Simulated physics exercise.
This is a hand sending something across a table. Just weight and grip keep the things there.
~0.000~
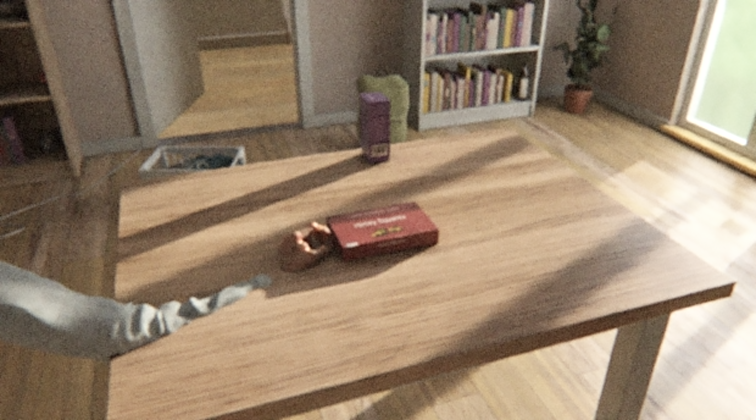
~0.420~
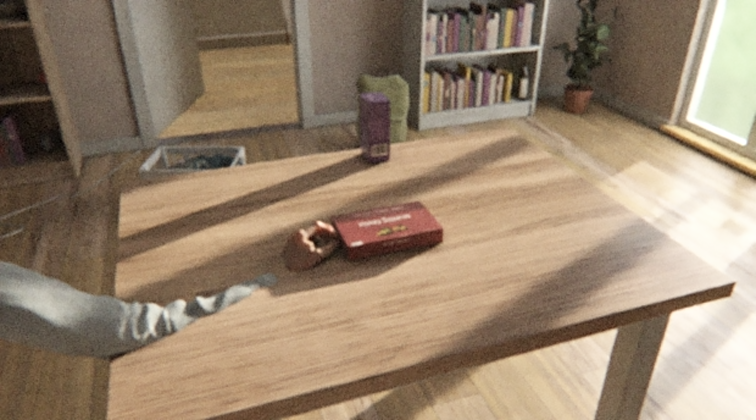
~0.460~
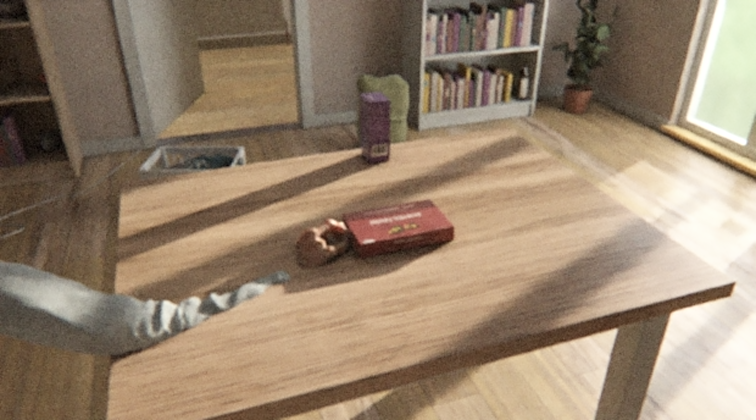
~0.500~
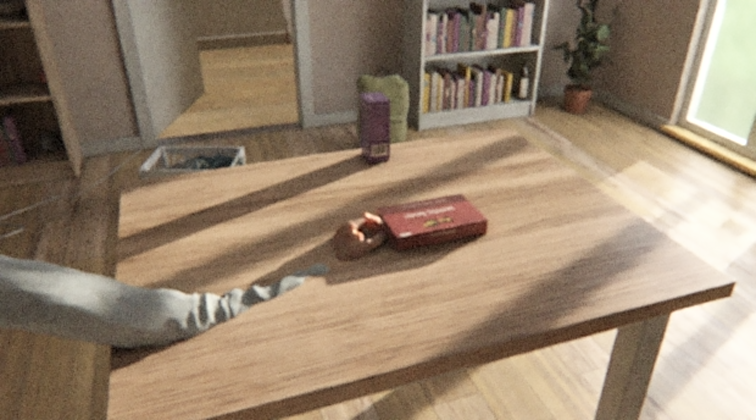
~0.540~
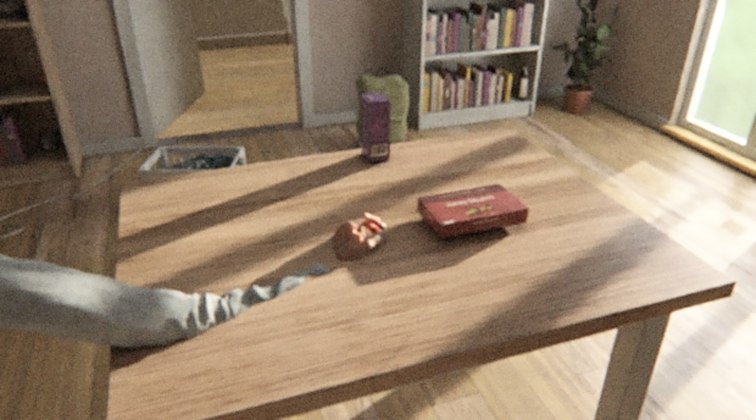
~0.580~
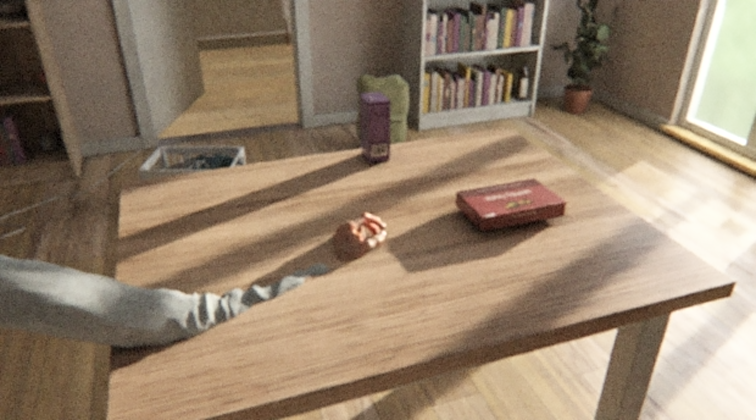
Red packet being pushed rightward across a wooden table by a hand, then sliding away from it as the hand stays behind.
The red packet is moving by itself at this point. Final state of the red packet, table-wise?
Off.
After 0.78 s, red packet now off the table.
After 0.98 s, things are still on the move.
After 1.18 s, as before.
In the end (1.3 s), off the table, red packet.
